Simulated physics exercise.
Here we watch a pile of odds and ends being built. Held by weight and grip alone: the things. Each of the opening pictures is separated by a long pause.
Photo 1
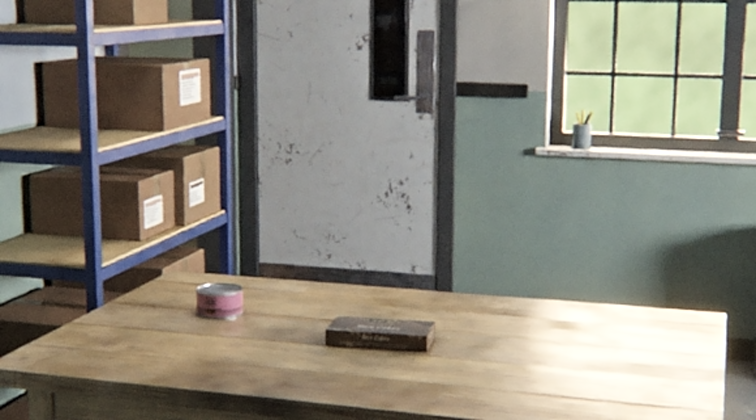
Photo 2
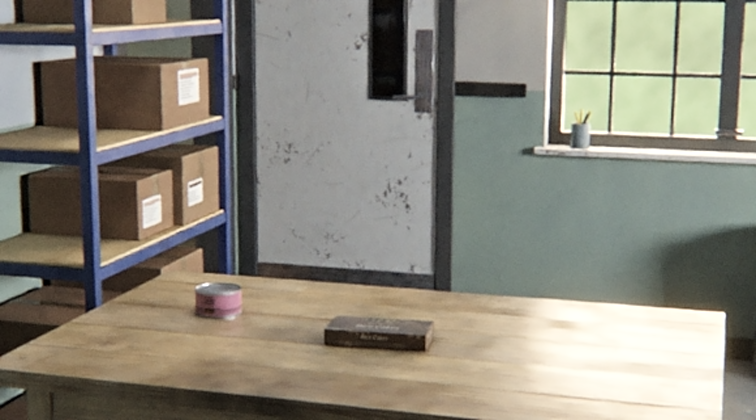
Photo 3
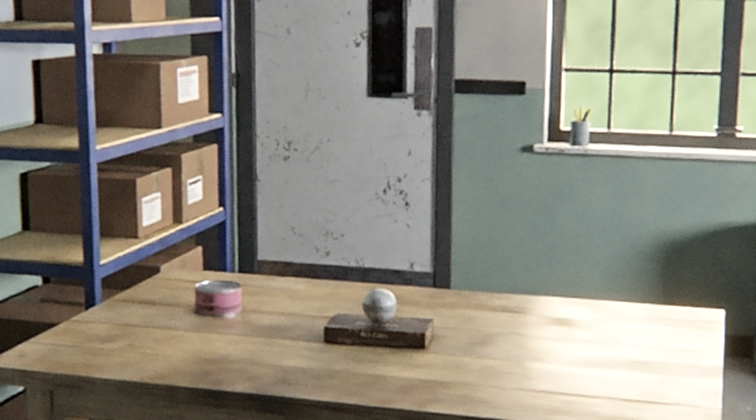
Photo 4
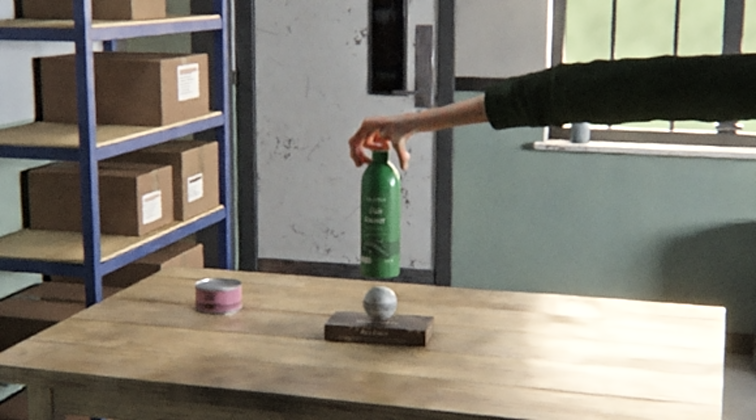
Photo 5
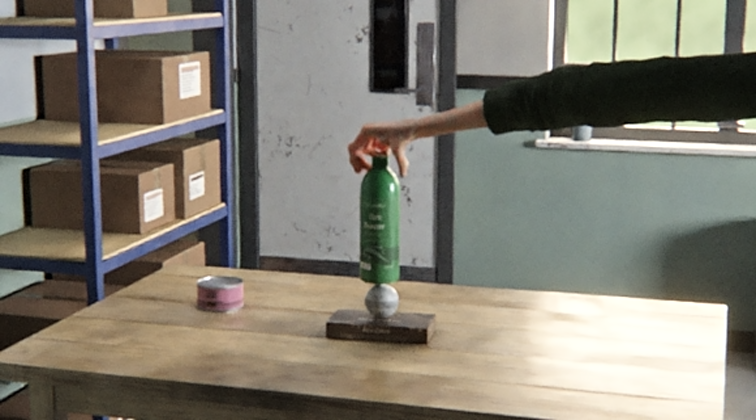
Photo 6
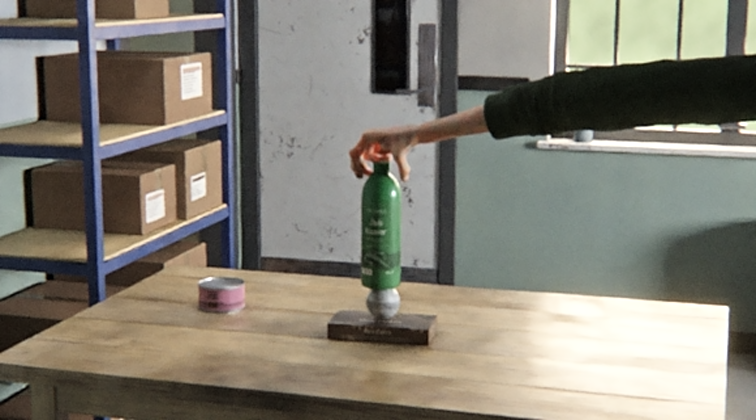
A green bottle was lowered by a hand onto a white ball, which had appeared on top of a flat brown packet on a wooden table, while a pink tub sat to the left.
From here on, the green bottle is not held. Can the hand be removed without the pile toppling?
No: It is going to lose a part.
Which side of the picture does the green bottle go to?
Result: Further left.
Then, 0.60 s later than the last frame, green bottle now fallen.
Then, 0.80 s later than the last frame, things are still on the move.
Then, 1.60 s later than the last frame, as before.
When it is over, fallen, green bottle; the other 3 as before. The pile comes apart.
